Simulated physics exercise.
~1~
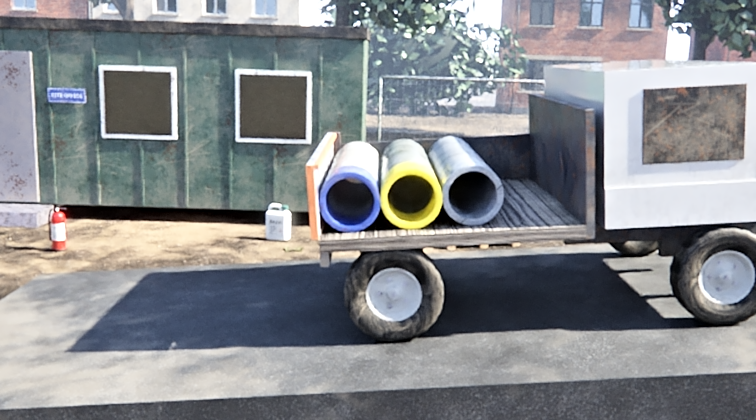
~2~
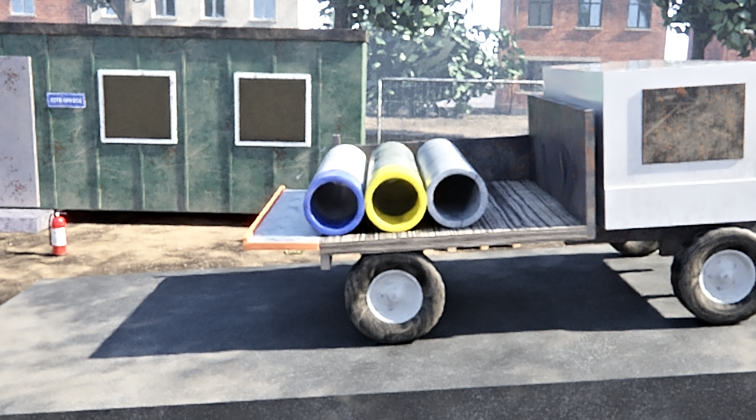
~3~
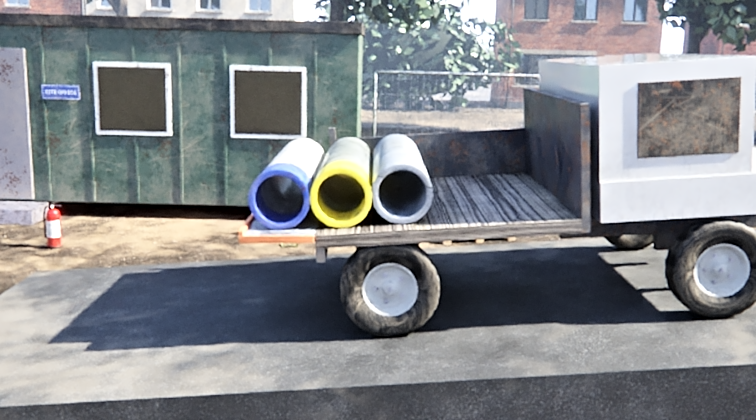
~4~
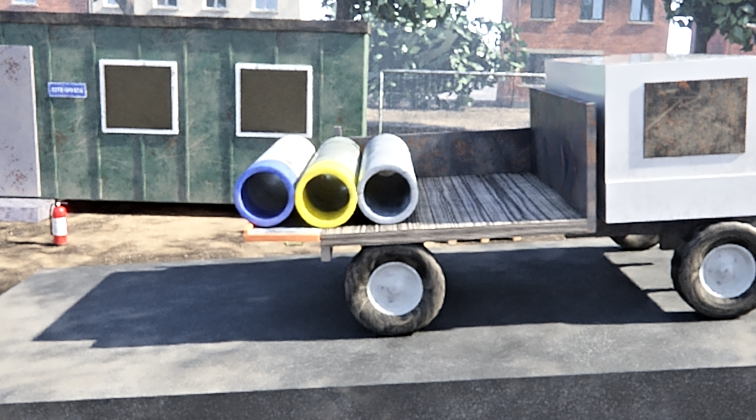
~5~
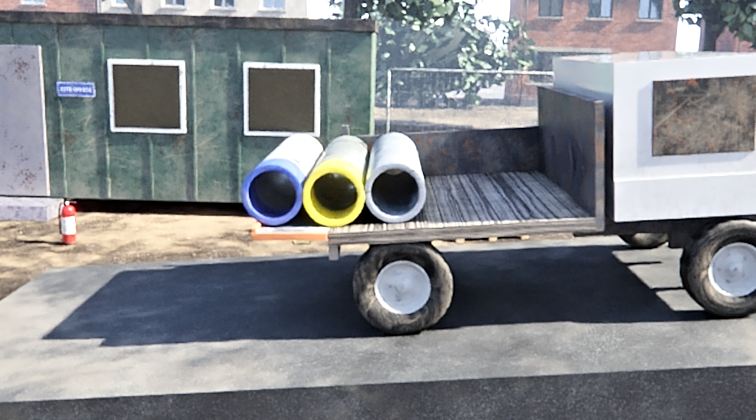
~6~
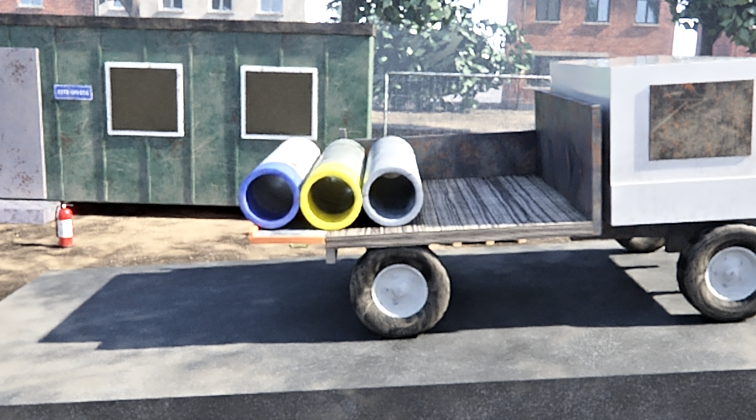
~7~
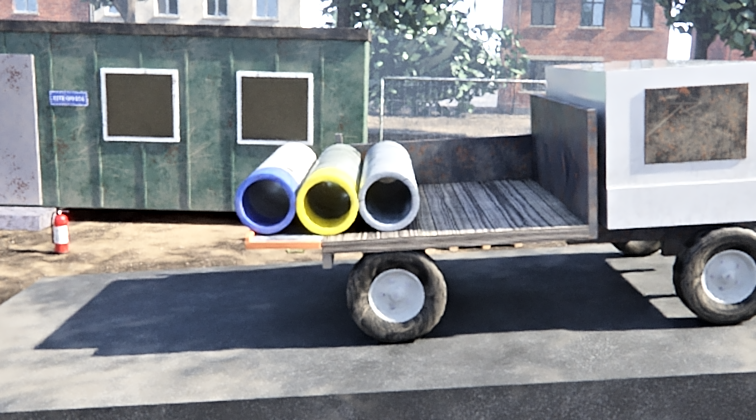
The clip shows blue, yellow and grey pipes on a parked truck's flat bed as the orange-edged tailgate drops open at the left; they roll left together and come to rest, the blue one on the lowered gate, with none falling off.
